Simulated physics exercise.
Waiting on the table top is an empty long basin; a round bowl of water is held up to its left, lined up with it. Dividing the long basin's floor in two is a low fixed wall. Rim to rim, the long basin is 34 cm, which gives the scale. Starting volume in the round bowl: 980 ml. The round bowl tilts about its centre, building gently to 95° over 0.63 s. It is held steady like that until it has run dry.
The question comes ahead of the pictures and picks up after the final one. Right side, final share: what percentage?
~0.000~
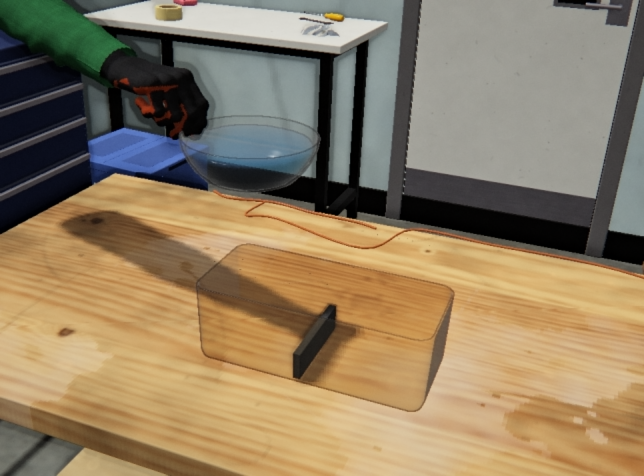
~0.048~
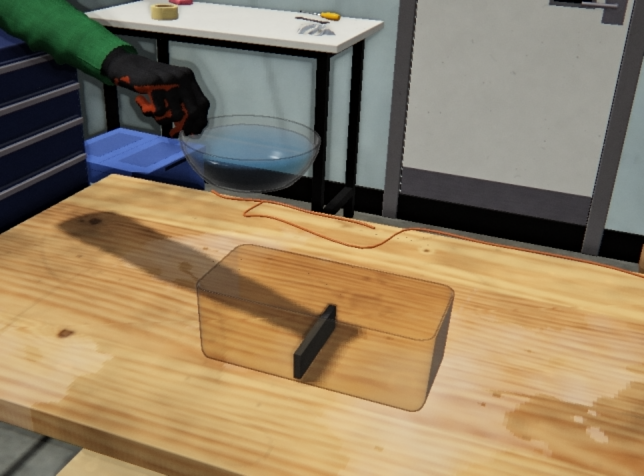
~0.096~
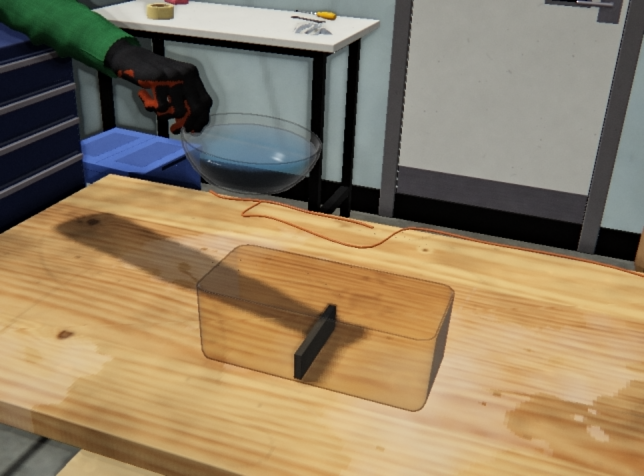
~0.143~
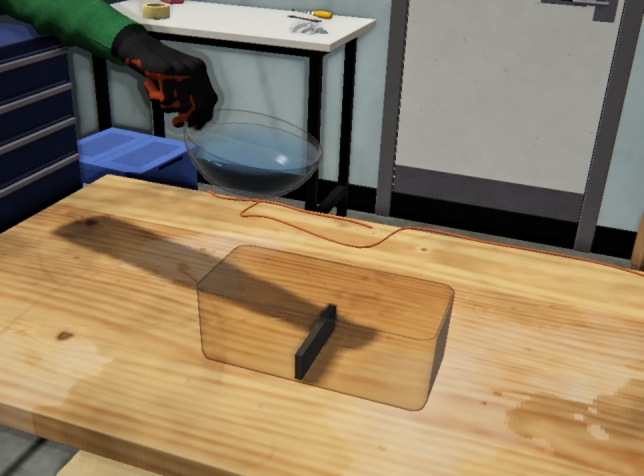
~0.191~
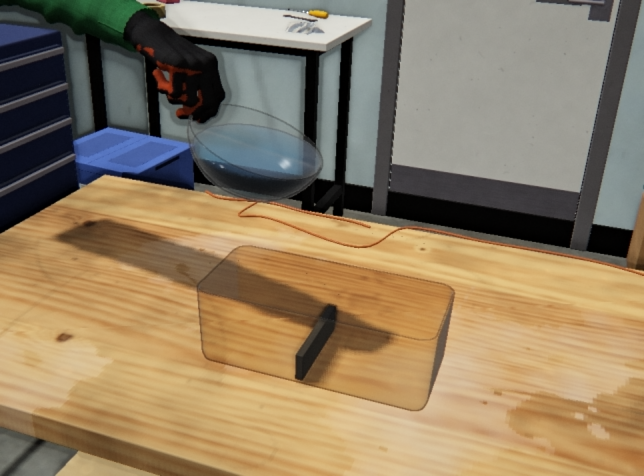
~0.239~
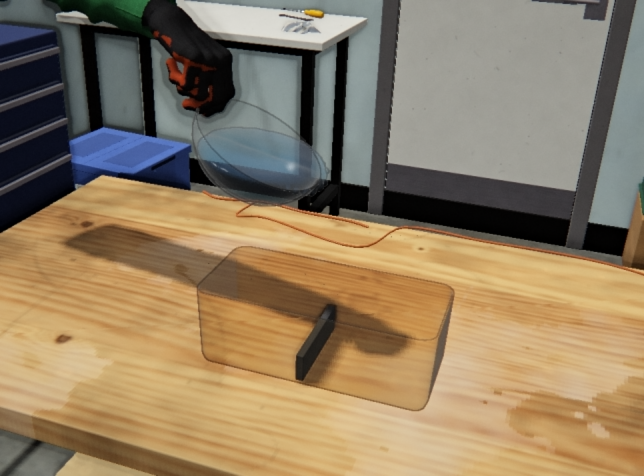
69 per cent.
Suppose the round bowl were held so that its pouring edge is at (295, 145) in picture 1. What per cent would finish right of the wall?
It would then come to around 55 percent.
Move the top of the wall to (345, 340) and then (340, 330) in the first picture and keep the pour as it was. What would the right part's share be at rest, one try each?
Try 1: 35 %; try 2: 50 %.
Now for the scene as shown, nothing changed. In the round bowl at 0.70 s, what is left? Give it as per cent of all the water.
I'd estimate some 0 per cent.
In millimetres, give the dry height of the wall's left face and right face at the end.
The left comes to roughly 32 mm and the right to roughly 16 mm.
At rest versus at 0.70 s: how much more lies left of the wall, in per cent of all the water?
Close to 10% of the whole.
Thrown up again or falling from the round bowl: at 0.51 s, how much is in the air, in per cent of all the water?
Some 54 per cent, I reckon.
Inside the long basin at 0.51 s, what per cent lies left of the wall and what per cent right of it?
I'd say some 0 in a hundred on the left and 38 on the right.
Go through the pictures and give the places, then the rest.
Tilt 0°; pouring edge (314, 148); surface from (194, 133) to (313, 152); the long basin's rim runs from (218, 264) to (444, 315); the wall's top is at (316, 329), in the first frame.
Tilt 1°; pouring edge (315, 150); surface from (195, 133) to (314, 154), in the second frame.
Tilt 5°; pouring edge (316, 155); surface from (195, 131) to (315, 157), in the third frame.
Tilt 12°; pouring edge (318, 163); surface from (197, 129) to (317, 161), in the fourth frame.
Tilt 20°; pouring edge (318, 174); surface from (201, 129) to (320, 168); 1 per cent is over the edge, in the fifth frame.
Tilt 30°; pouring edge (316, 186); surface from (206, 133) to (306, 171); 7 per cent is over the edge, in the sixth frame.
Then, 0.51 s in, the tilt is 86° and 9 per cent is still to pour, 0 is left of the wall and 38 right of it.
Then, 0.70 s in, the tilt is 95° and 0 per cent is still to pour, 14 is left of the wall and 70 right of it.
Then, 0.91 s in, the tilt is 95° and 0 per cent is still to pour, 20 is left of the wall and 72 right of it.
Then, 1.13 s in, the tilt is 95° and 0 per cent is still to pour, 21 is left of the wall and 71 right of it.
Finally, 23 per cent lies left of the wall, 69 right of it and 7 outside.
